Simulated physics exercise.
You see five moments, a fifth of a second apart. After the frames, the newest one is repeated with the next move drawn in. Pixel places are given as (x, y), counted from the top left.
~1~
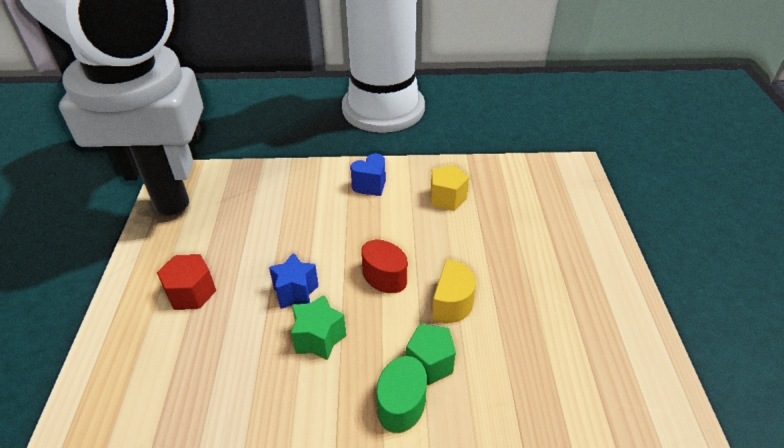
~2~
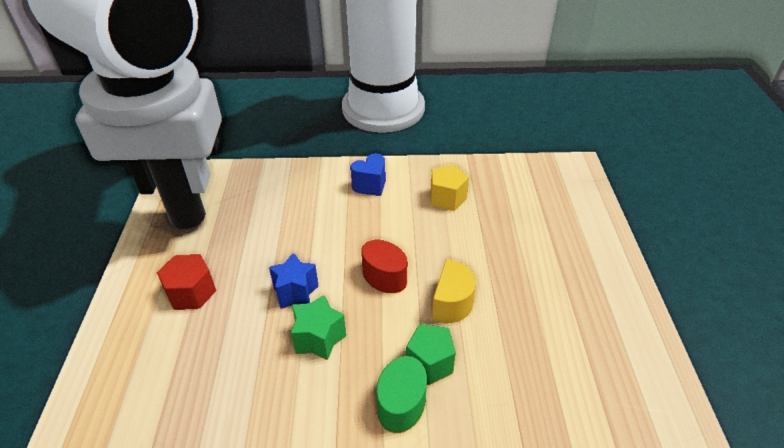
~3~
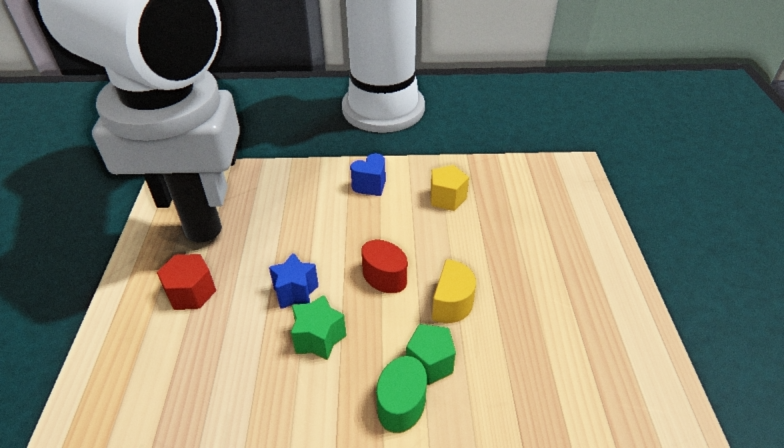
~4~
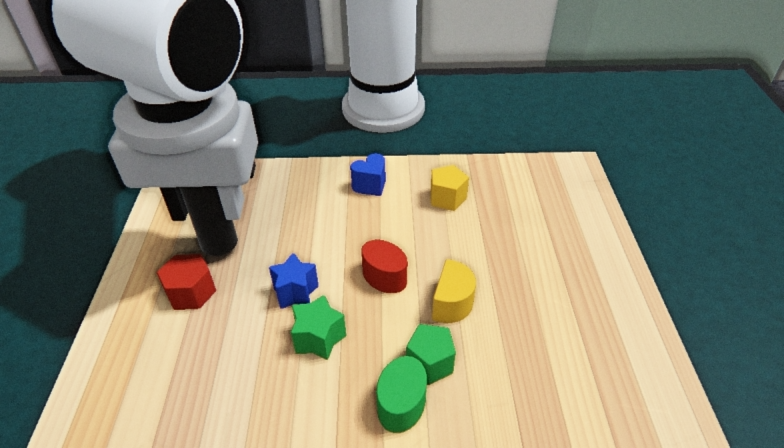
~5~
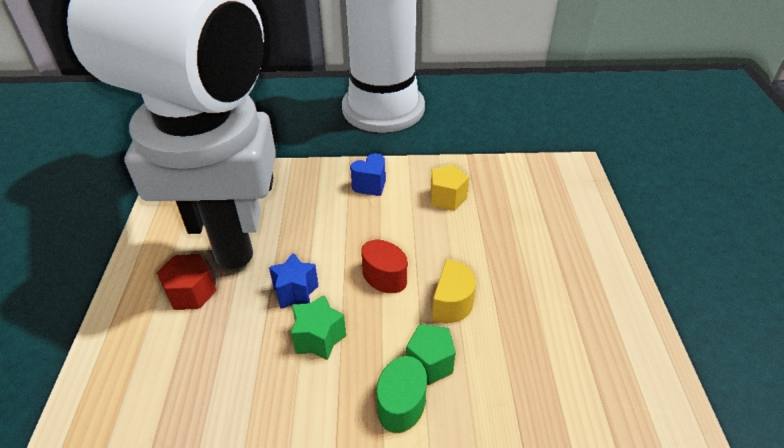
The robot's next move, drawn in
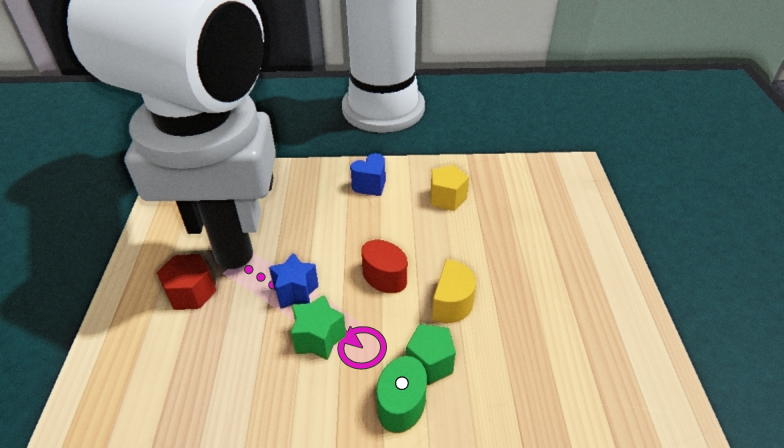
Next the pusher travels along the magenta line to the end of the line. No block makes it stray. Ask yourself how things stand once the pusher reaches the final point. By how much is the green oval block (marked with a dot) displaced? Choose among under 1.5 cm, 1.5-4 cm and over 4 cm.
It moves less than 1.5 cm.
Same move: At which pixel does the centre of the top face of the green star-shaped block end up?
Its top middle: (341, 360).
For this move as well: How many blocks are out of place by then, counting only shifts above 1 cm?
2.
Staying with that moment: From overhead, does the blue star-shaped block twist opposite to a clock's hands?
Yes, it checks out.
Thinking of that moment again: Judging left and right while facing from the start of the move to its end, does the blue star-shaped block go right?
I'd say no.
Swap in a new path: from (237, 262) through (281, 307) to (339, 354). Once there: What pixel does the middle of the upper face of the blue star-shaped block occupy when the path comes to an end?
At pixel (331, 283).
Path on the board, in a line from (237, 262) to (362, 347); the dot is on the green oval block.
On the path given first. One third of the way, pusher at (276, 281); blue star-shaped block at (304, 276), turned 25° anticlockwise.
Two thirds of the way, pusher at (318, 310); blue star-shaped block at (354, 294), turned 50° anticlockwise; green star-shaped block at (329, 332), turned 50° clockwise.
At the end, pusher at (362, 341); blue star-shaped block at (386, 300), turned 100° anticlockwise; green star-shaped block at (341, 360), turned 120° clockwise; green oval block in place.
